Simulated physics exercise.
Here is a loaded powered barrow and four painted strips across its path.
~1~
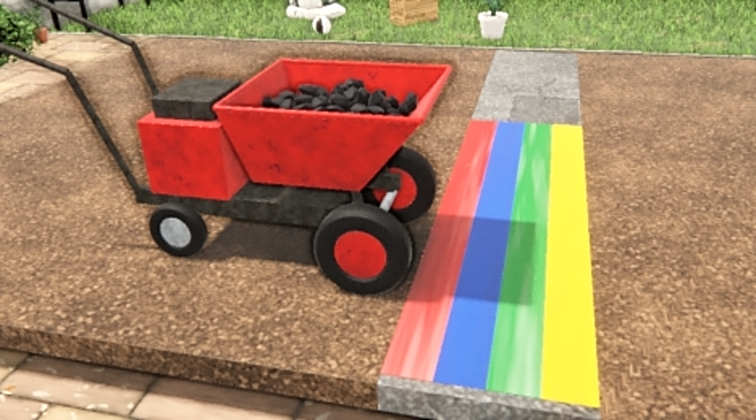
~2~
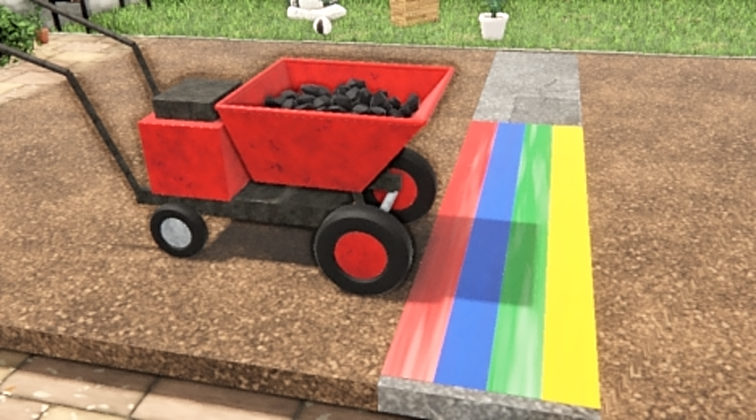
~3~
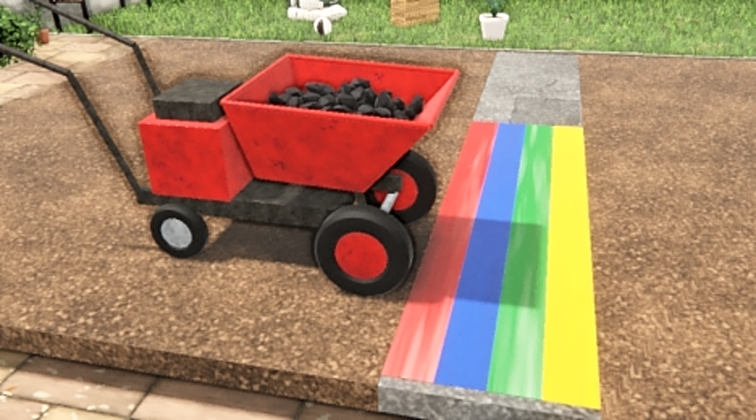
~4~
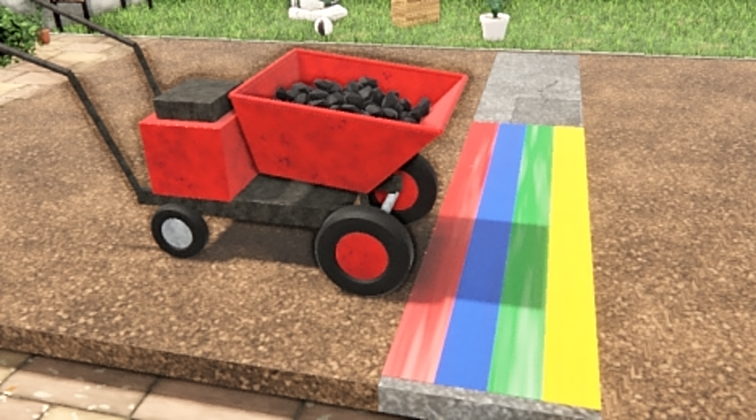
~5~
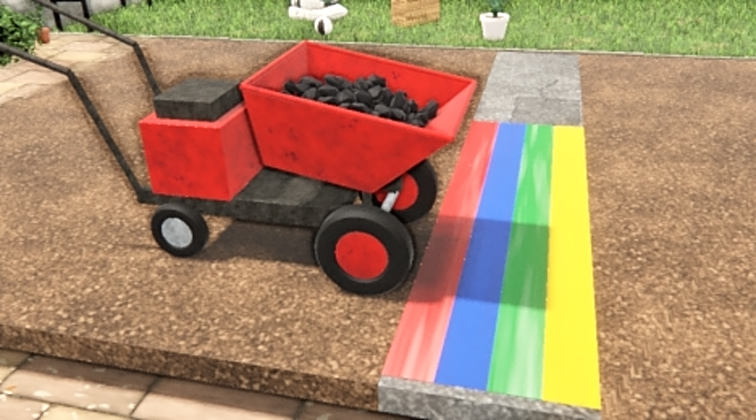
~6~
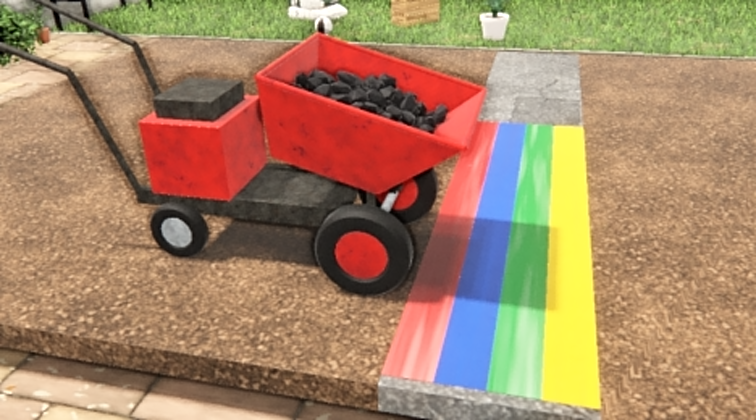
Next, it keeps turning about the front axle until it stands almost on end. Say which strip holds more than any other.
The yellow one gets the largest share.
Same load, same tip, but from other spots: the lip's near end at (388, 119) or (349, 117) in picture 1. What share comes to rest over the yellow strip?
About 20 and 10 per cent.
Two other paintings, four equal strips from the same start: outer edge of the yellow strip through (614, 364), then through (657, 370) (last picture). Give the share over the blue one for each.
Near 0 % and 0 %.
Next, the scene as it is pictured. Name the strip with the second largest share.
In second place: The strip in green.
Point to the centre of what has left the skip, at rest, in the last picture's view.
Near (569, 267).
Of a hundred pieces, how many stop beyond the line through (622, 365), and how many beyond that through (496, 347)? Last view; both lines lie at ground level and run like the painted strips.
Near 10 % and 70 %.
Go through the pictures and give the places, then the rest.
The first frame shows lip of the skip at (421, 121), level; top of the load at (322, 105), lumps of coal; red strip at (421, 330); blue strip at (469, 337); green strip at (518, 343); yellow strip at (570, 350).
The second frame shows lip of the skip at (424, 123), level; top of the load at (324, 105).
The third frame shows lip of the skip at (430, 127), tipped barely; top of the load at (328, 103).
The fourth frame shows lip of the skip at (440, 132), tipped a little; top of the load at (336, 101).
The fifth frame shows lip of the skip at (451, 139), tipped a little; top of the load at (322, 102).
The sixth frame shows lip of the skip at (464, 149), tipped clearly; top of the load at (333, 98); red strip at (421, 331); blue strip at (469, 338); green strip at (519, 345); yellow strip at (571, 352).
Soon after the last picture, skip tipped steeply; all in the skip.
A little later, skip tipped steeply; most in the skip; a small part over the green strip; a small part over the yellow strip; a stray few off the paint.
Later still, skip tipped right over; about a third in the skip; a small part over the green strip; about a third over the yellow strip; about a quarter off the paint.
At rest, skip tipped right over; about a third in the skip; none over the red strip; a stray few over the blue strip; a small part over the green strip; about a third over the yellow strip; about a quarter off the paint.
